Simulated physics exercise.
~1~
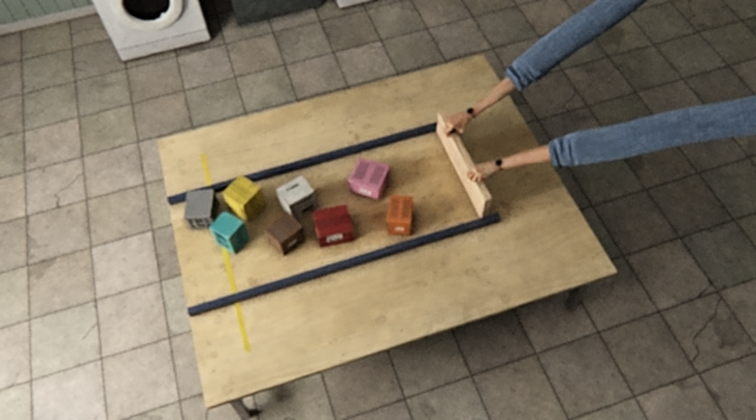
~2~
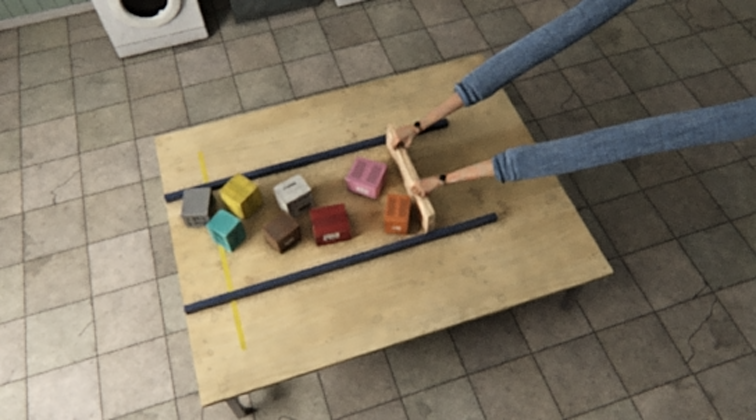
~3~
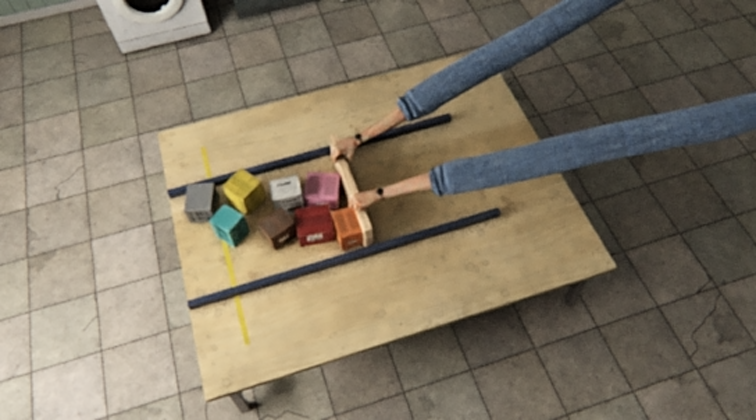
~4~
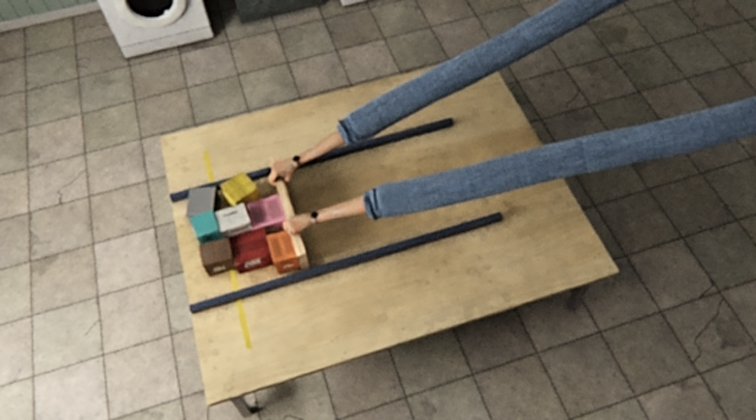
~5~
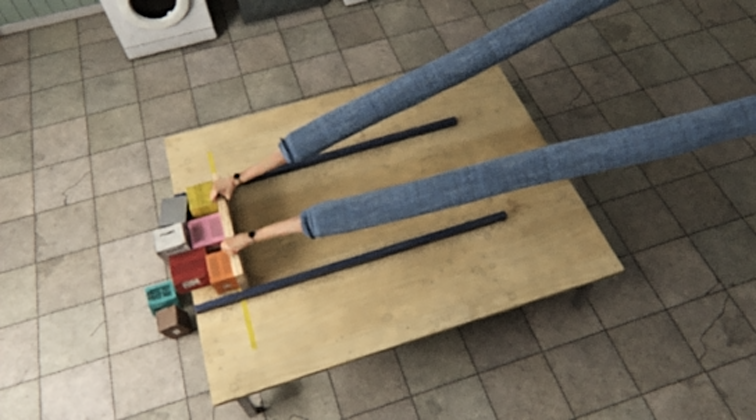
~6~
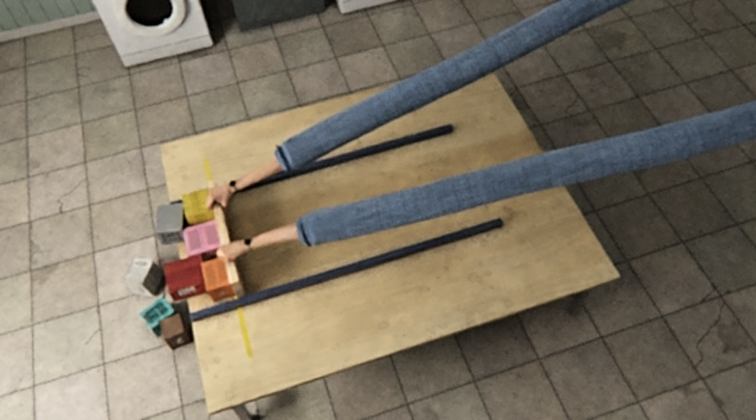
Two hands push a plank left, driving boxes along a table until three fall off.
